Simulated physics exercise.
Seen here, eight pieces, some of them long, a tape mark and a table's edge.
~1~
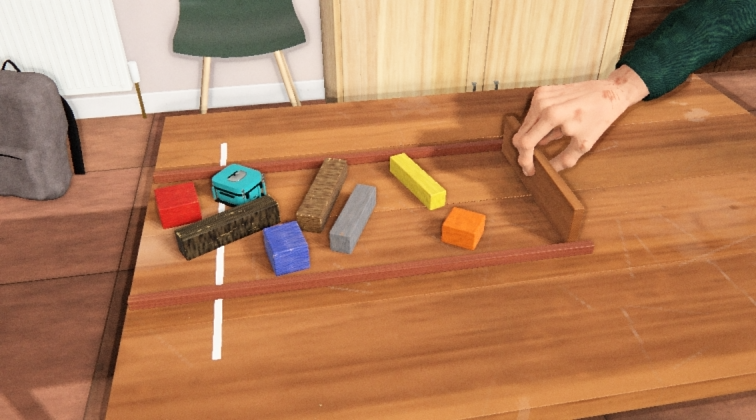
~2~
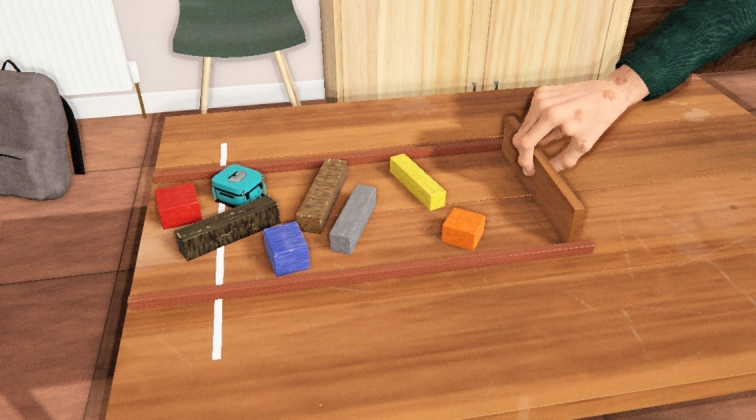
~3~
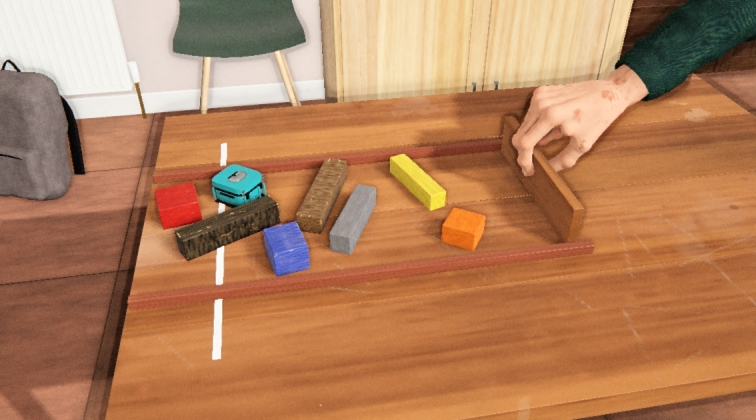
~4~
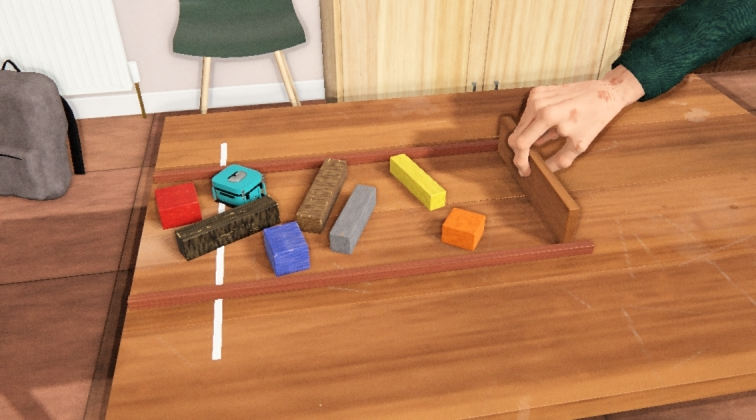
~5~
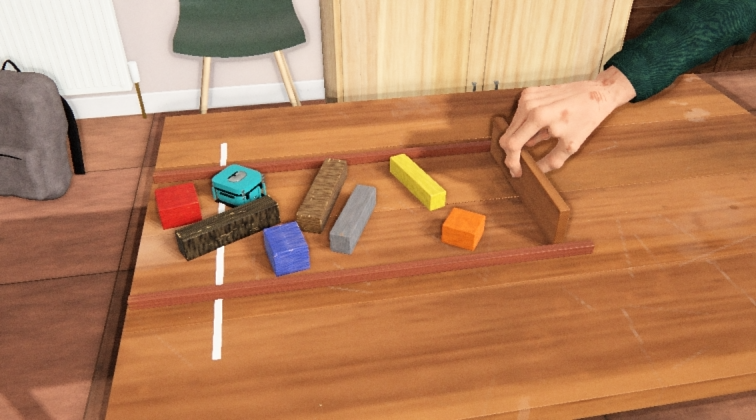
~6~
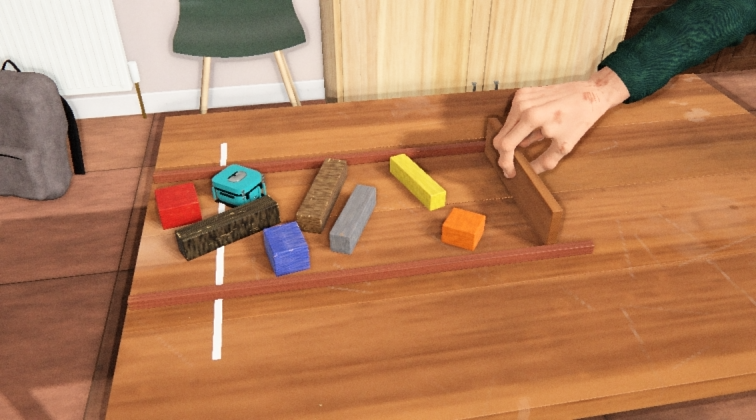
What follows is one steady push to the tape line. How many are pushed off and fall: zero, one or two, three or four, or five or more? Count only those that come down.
Here the number that fall off is one or two.
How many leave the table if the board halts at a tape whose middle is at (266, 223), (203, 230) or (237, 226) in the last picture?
In that order 0, 4 and 1.
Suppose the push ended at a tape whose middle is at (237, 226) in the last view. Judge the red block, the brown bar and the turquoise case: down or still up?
The red block drops off, the brown bar does not fall, the turquoise case survives.
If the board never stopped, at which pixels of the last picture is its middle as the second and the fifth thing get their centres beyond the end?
About (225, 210), then (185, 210).
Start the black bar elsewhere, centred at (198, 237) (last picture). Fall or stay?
From there it drops off.
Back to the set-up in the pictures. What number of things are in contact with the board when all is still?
In contact: 2.
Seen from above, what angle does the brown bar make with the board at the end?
Roughly 15° out of line.
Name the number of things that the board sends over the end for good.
The count is 2.
Soon after, none off yet; red block at rest near (178, 206); black bar at rest near (229, 227); turquoise case at rest near (239, 188).
In the end, the number that fall off is one or two; gone, black bar and red block.
